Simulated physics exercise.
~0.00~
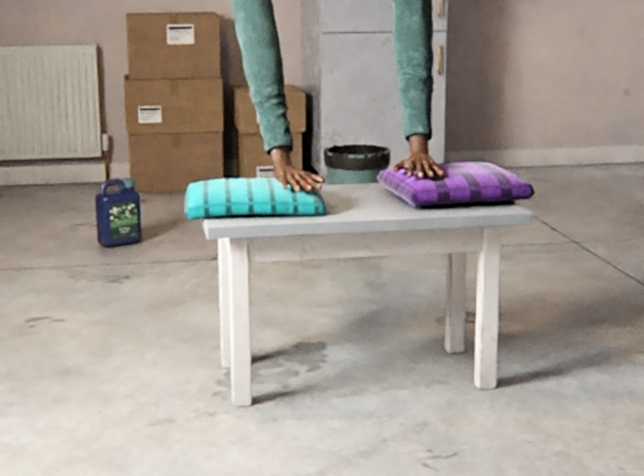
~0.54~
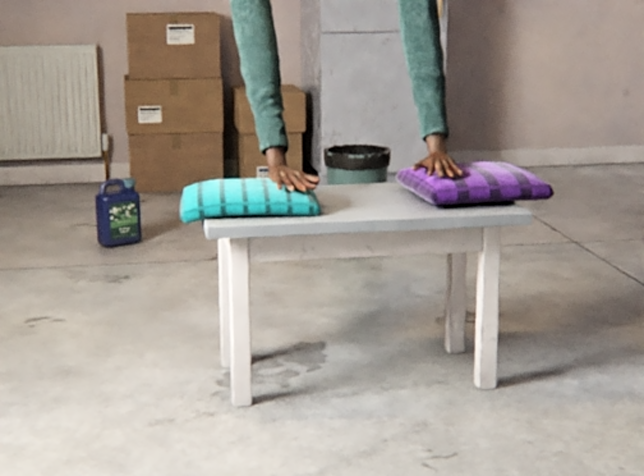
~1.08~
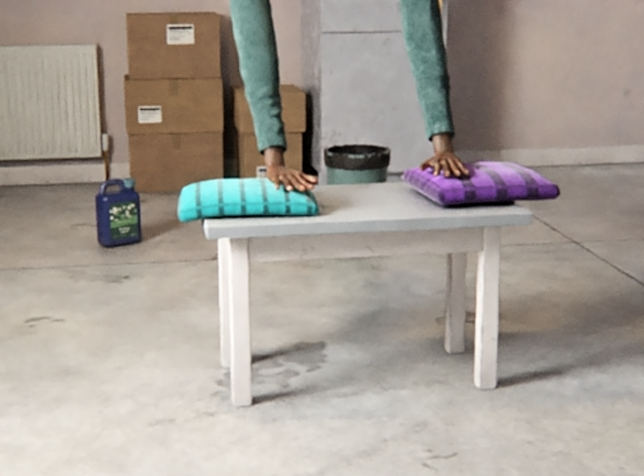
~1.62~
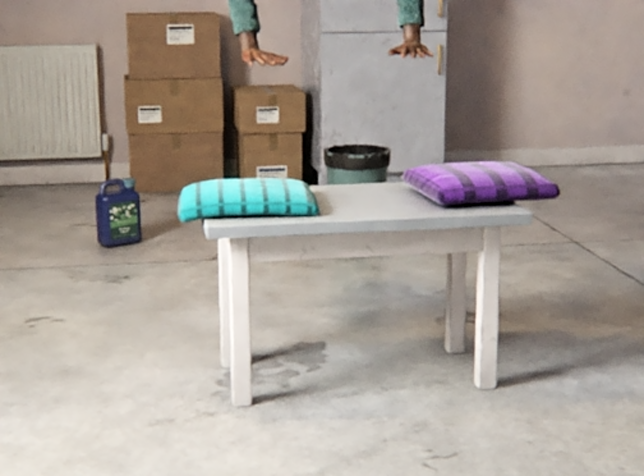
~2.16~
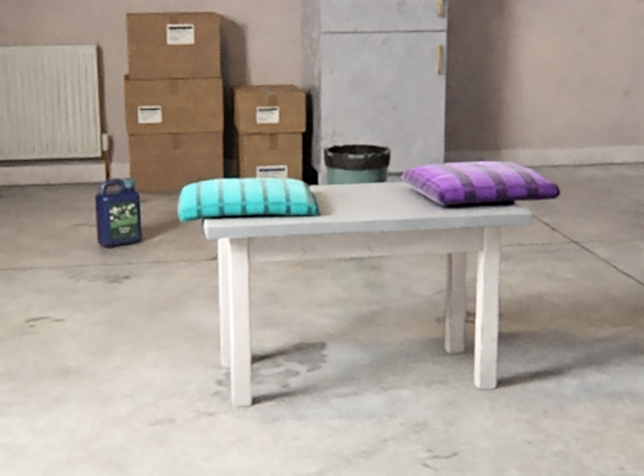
Two hands in green sleeves press on a turquoise checked folded blanket and a purple checked cushion at opposite ends of a low, pale table, seen from the front by a still camera in a concrete-floored room. Cardboard boxes, a radiator, a dark blue container, a bin and a grey cabinet stand behind. The hands slide the blanket slightly left and the cushion a little farther right, until each juts past the tabletop's edge. Then they let go, lift and withdraw upward out of view. Both the blanket and the cushion stay on the table, lying still.
